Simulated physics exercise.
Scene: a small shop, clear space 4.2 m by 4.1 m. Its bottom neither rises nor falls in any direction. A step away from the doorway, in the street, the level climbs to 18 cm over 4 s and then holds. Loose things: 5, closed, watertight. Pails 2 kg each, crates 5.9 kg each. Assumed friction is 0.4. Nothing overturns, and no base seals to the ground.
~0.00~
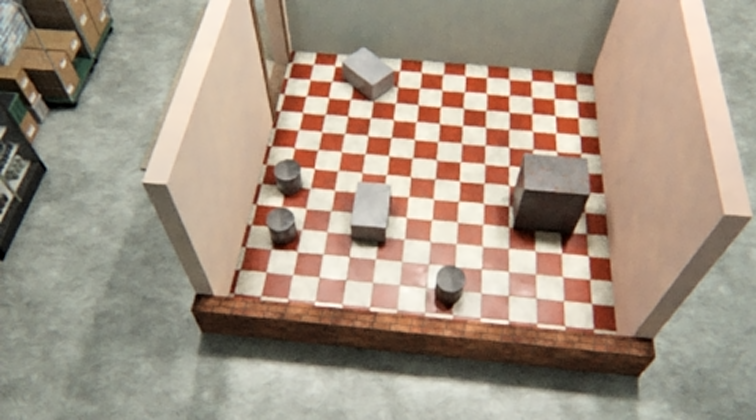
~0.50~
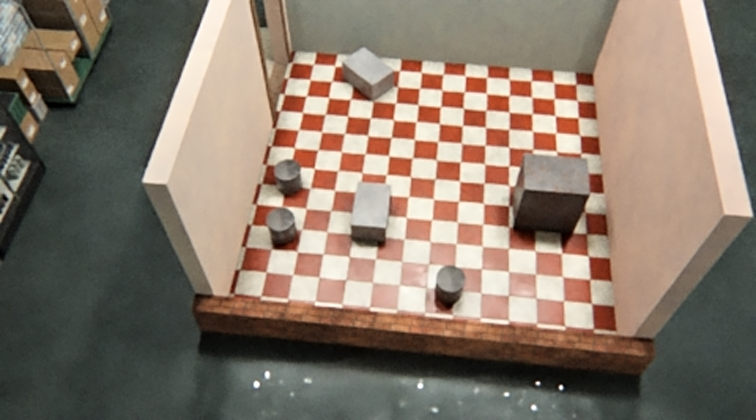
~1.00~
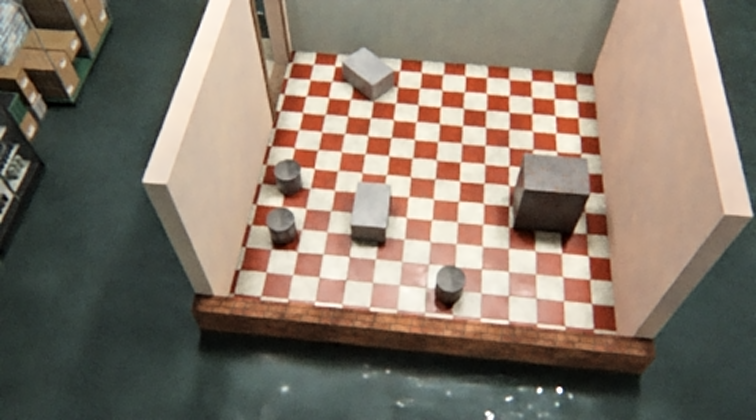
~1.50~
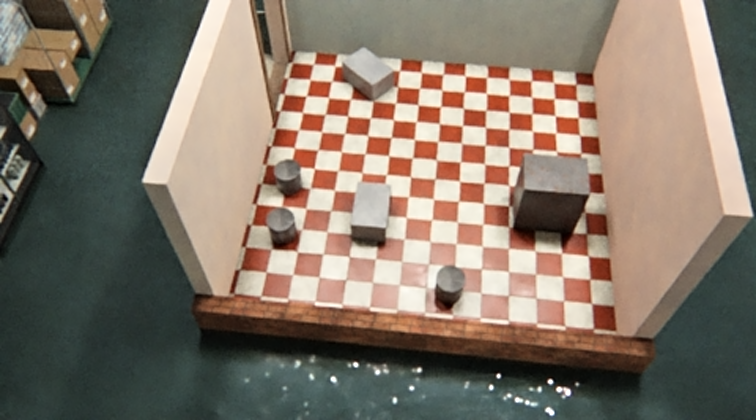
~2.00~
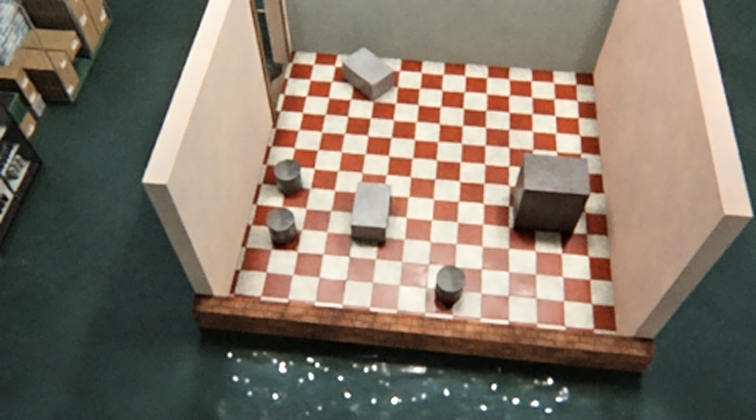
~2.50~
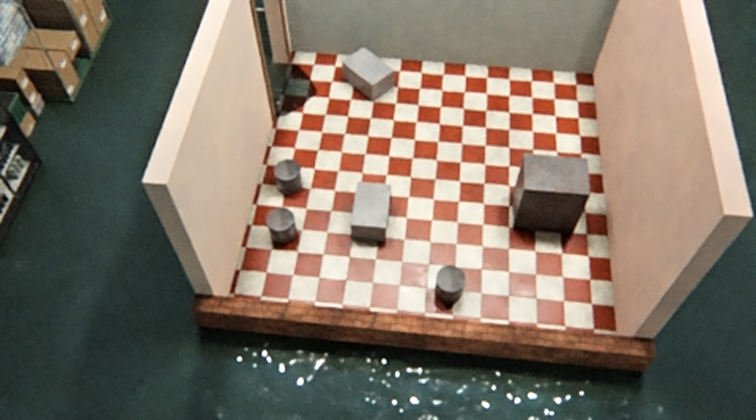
The clip shows a small shop with a red-and-white checked floor, grey crates and pails standing still, as dark water covers the ground outside and glints in front, then enters through the doorway at the back left.
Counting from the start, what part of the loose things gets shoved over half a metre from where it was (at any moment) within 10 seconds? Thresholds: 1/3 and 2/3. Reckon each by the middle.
Less than 1/3.
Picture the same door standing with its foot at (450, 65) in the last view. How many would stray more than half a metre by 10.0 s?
So the tally would be 3.
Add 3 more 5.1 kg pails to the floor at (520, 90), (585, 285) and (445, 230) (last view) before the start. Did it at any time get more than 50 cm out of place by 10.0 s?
One by one, in that order: Above it, below it, below it.
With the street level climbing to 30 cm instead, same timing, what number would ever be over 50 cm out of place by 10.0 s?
With that change, 3 of them.
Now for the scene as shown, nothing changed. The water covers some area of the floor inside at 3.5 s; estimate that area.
Flooded: Near 2.0 m2.
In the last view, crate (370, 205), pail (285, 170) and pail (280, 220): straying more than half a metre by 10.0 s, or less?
Result, in order: Stayed within / stayed within / stayed within.
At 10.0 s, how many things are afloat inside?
Then: 1.
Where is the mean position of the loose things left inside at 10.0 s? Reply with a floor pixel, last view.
Around (397, 201).
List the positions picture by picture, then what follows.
In the first frame, a pail at (280, 219), on the bottom; a crate at (368, 66), on the bottom; water covers 0.0 m2; 0 of 5 have shifted.
In the second frame, a pail at (280, 219) rests on the ground; a crate at (368, 66) rests on the ground; 0.0 m2 under water; 0 of 5 have shifted.
In the third frame, a pail at (280, 219) rests on the ground; a crate at (368, 66), on the bottom; water covers 0.0 m2; 0 of 5 have shifted.
In the fourth frame, a pail at (280, 219) rests on the ground; a crate at (368, 66), on the bottom; water covers 0.0 m2; 0 of 5 have shifted.
In the fifth frame, a pail at (280, 219) rests on the ground; a crate at (368, 66), on the bottom; water covers 0.0 m2; 0 of 5 have shifted.
In the sixth frame, a pail at (280, 219) rests on the ground; a crate at (368, 66) rests on the ground; 0.3 m2 under water; 0 of 5 have shifted.
After 3.5 s 0 of 5 are over 50 cm from their spots; 0 afloat.
After 4.5 s 1 of 5 are over 50 cm from their spots; 0 afloat.
After 7.0 s 1 of 5 are over 50 cm from their spots; 1 afloat.
After 10.0 s 1 of 5 are over 50 cm from their spots, and 1 have been at some point; 1 afloat.
